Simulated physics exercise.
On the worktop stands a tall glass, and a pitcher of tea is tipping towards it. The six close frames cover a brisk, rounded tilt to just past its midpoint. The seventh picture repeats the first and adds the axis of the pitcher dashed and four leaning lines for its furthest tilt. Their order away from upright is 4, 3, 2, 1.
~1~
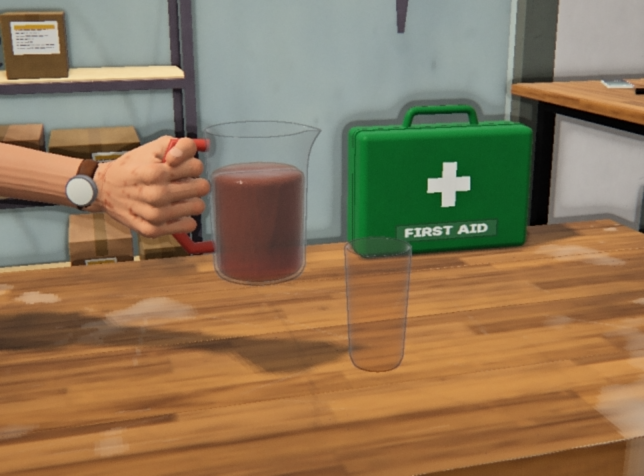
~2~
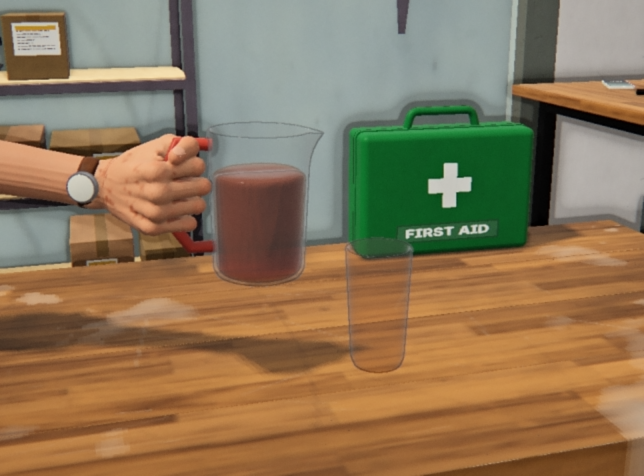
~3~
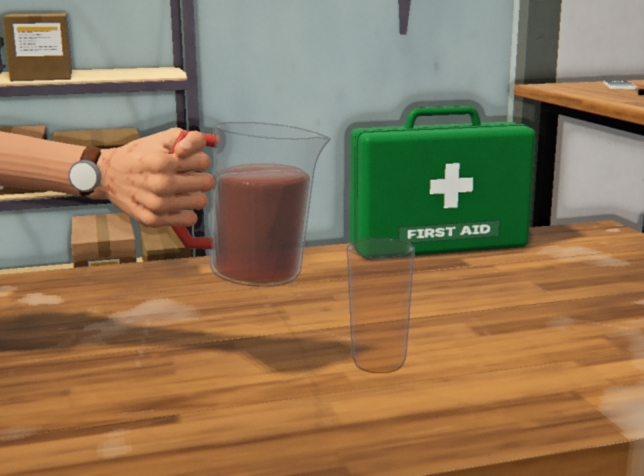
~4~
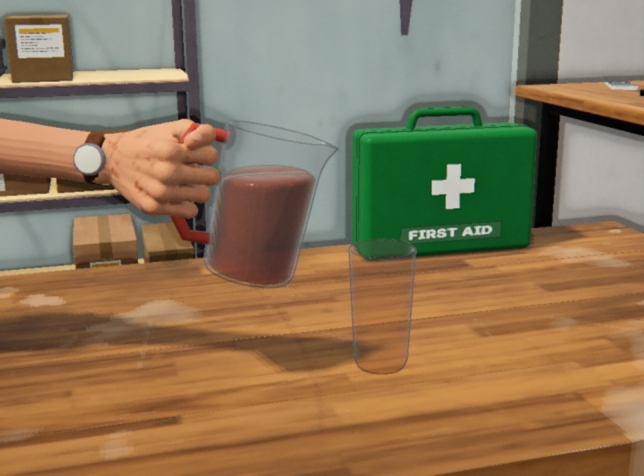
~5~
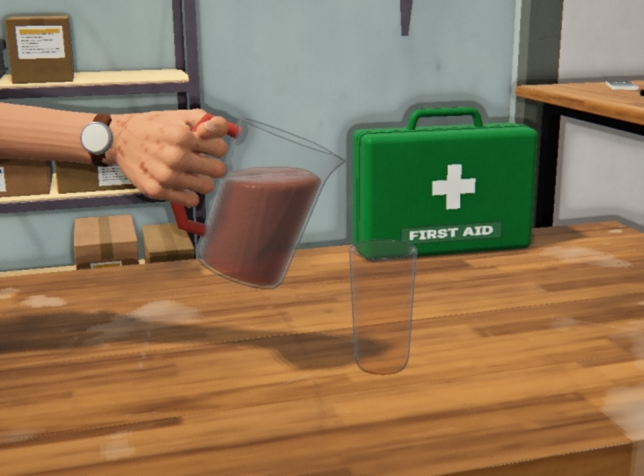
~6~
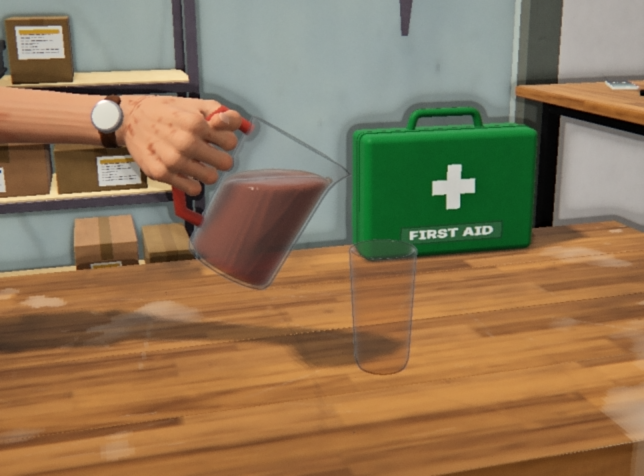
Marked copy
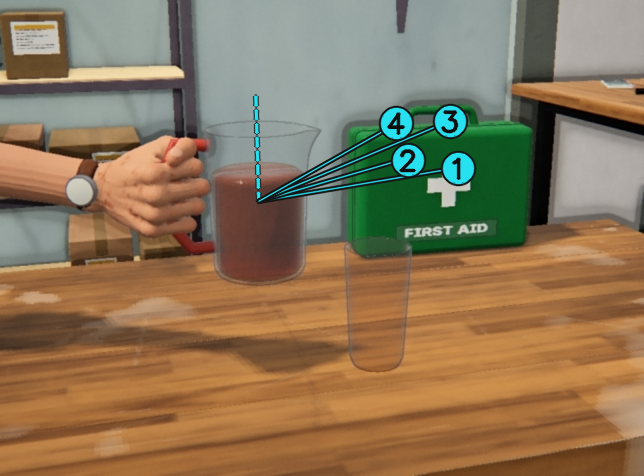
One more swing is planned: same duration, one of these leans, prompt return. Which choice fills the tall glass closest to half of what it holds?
Use tilt 4.
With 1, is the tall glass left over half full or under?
Over.
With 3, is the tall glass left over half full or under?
Over.
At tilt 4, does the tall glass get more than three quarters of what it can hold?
No, it does not.
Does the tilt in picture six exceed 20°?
Yes, it does.
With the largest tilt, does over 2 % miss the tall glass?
Yes, it does.
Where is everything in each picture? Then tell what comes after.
Upright, lip at (318, 129); rim of the tall glass round (378, 246); nothing has left yet.
Upright, lip at (321, 132); nothing has left yet.
Tipped about 6°, lip at (328, 137); nothing has left yet.
Tipped about 13°, lip at (336, 147); nothing has left yet.
Tipped about 22°, lip at (344, 159); nothing has left yet.
Tipped about 31°, lip at (348, 173); nothing has left yet.
On the marked copy, 1 at (441, 170); 2 at (391, 162); 3 at (434, 127); 4 at (381, 132).
With 1, the tall glass ends with about 94 % of what it can hold; 17 % of the tea is spilt.
With 2, the tall glass ends with about 93 % of what it can hold; 4 % of the tea is spilt.
With 3, the tall glass ends with about 74 % of what it can hold.
With 4, the tall glass ends with about 50 % of what it can hold.
